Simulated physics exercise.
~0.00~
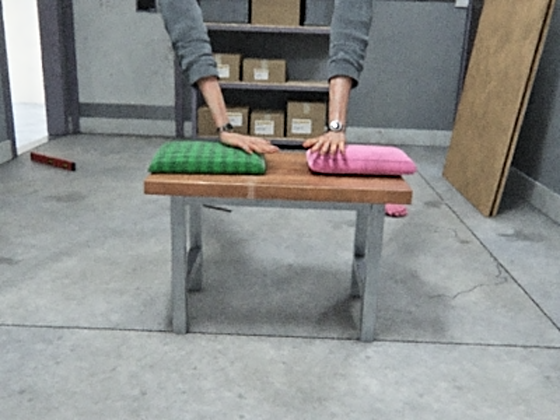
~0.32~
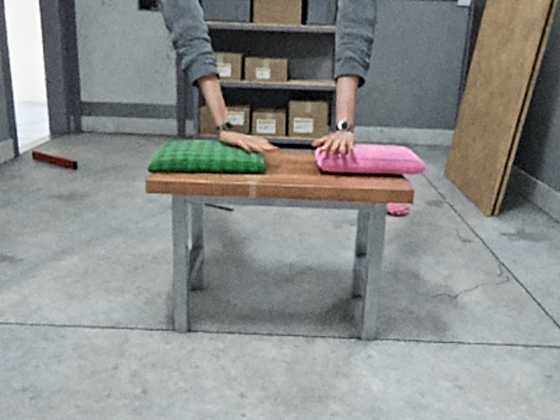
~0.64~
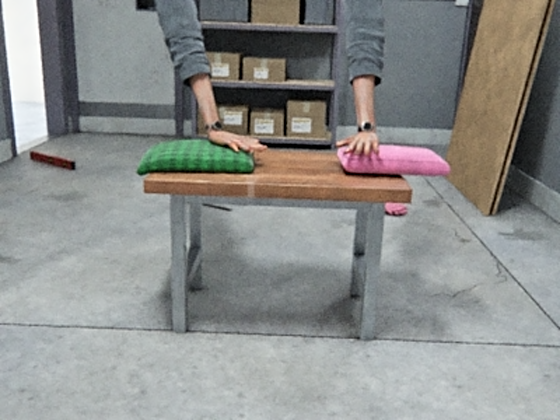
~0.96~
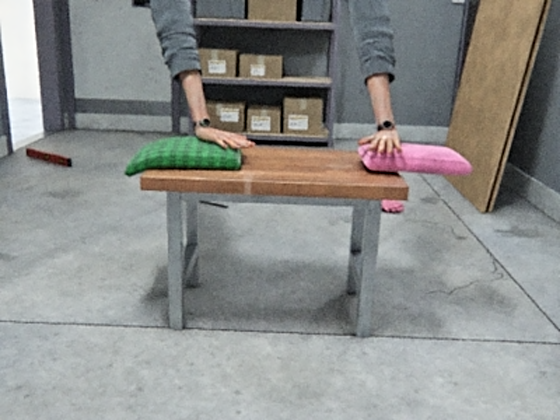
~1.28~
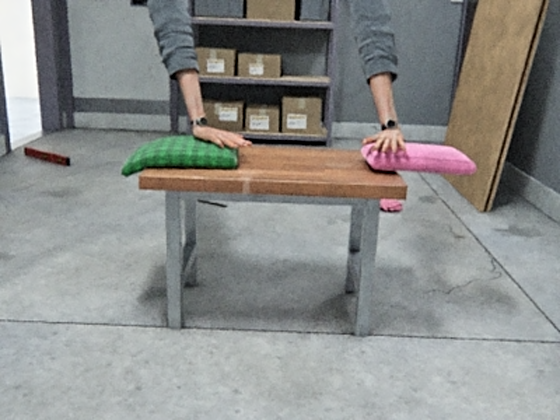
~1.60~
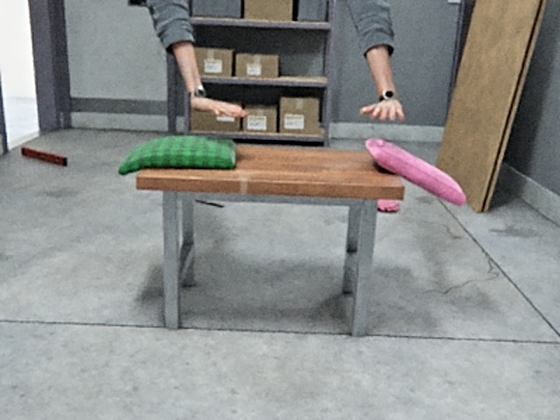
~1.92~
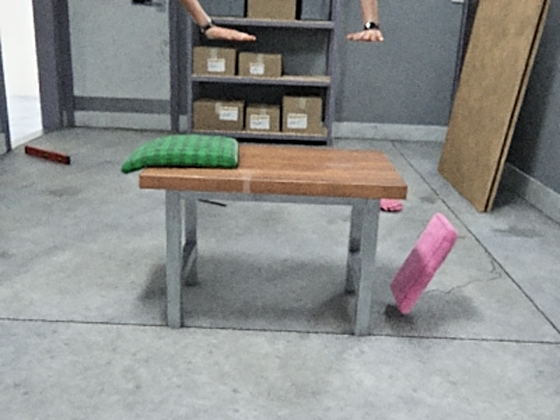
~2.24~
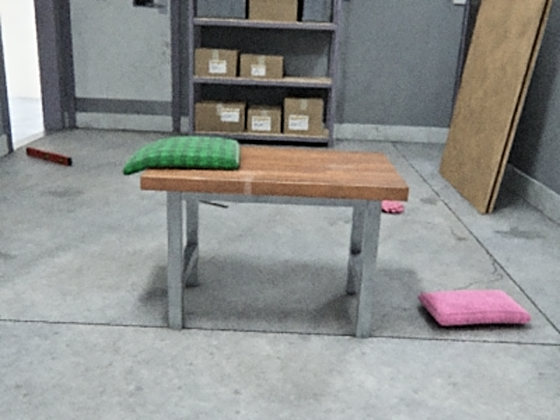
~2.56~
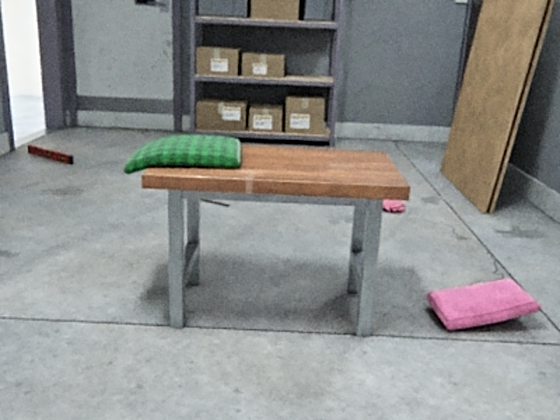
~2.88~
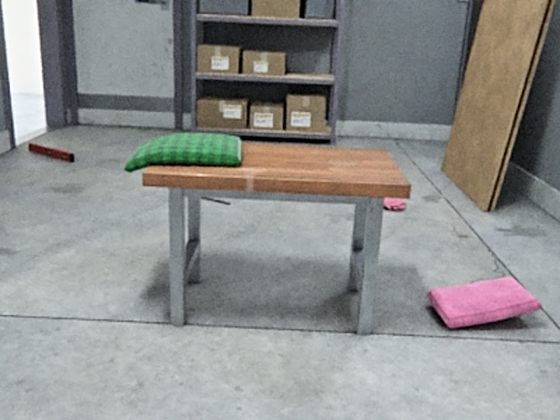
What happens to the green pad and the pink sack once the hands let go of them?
The green pad stays at the left end of the table, while the pink sack tips over the right end and falls to the floor.
